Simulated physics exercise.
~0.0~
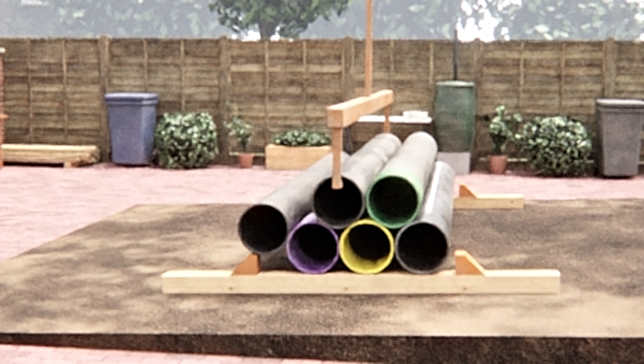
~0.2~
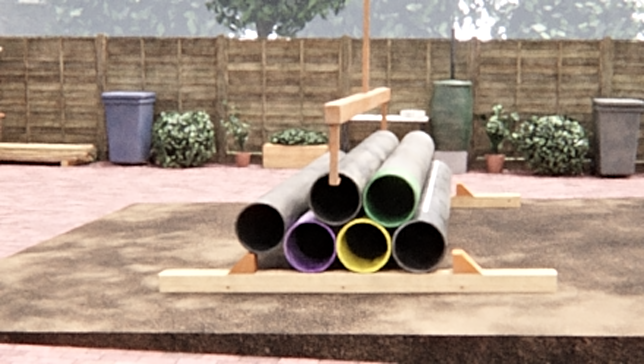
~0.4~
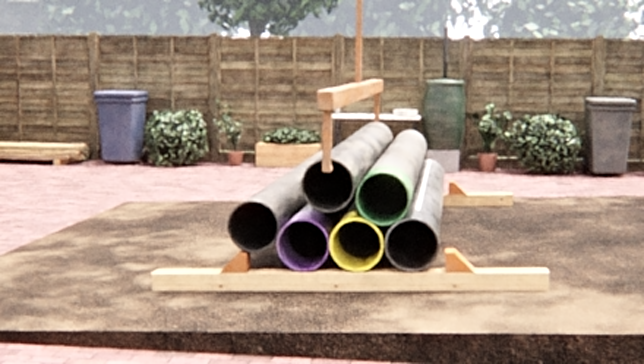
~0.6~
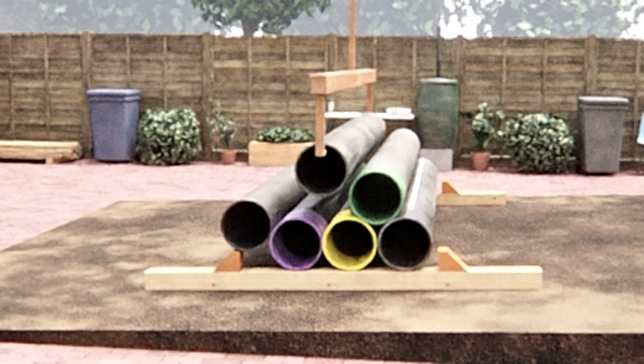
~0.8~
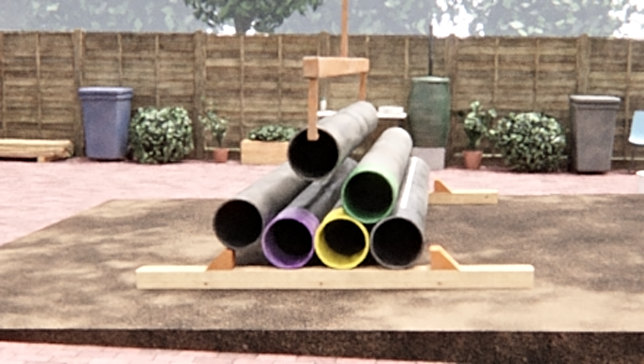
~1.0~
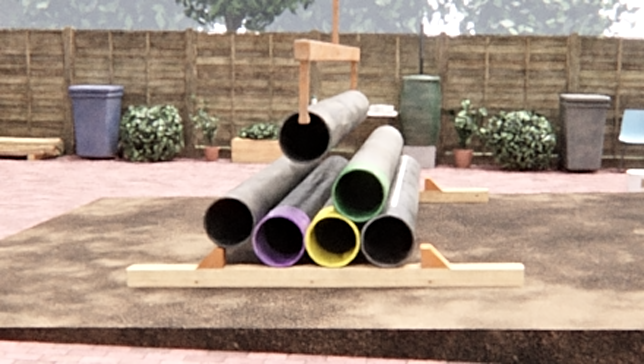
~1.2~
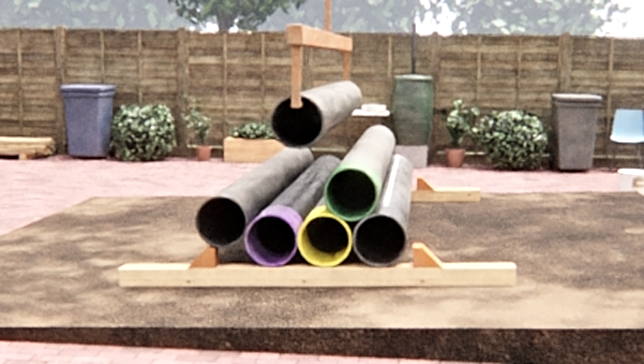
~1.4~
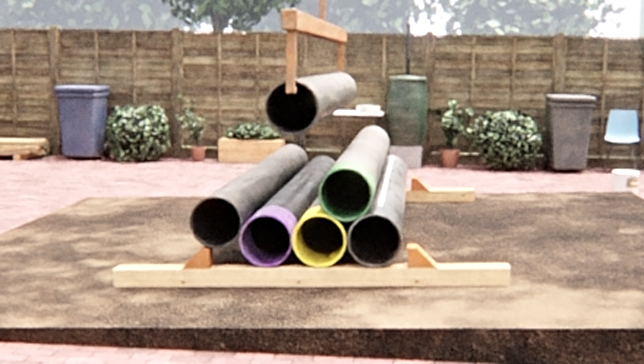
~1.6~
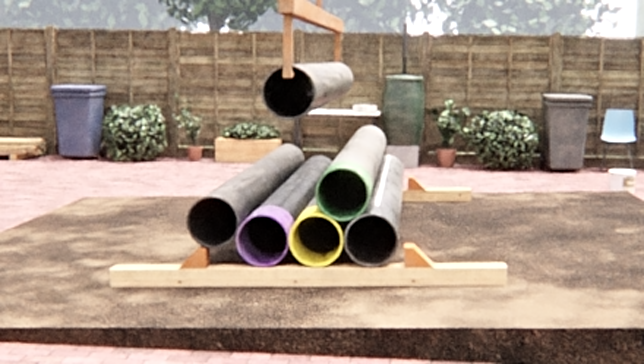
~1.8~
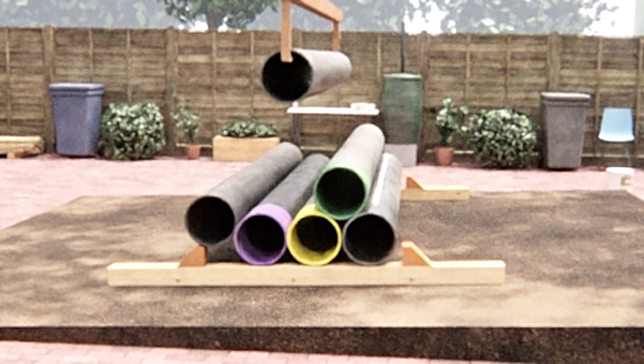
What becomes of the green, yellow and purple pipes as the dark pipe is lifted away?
The green pipe stays put, the yellow one holds its place, and the purple one is not dislodged.
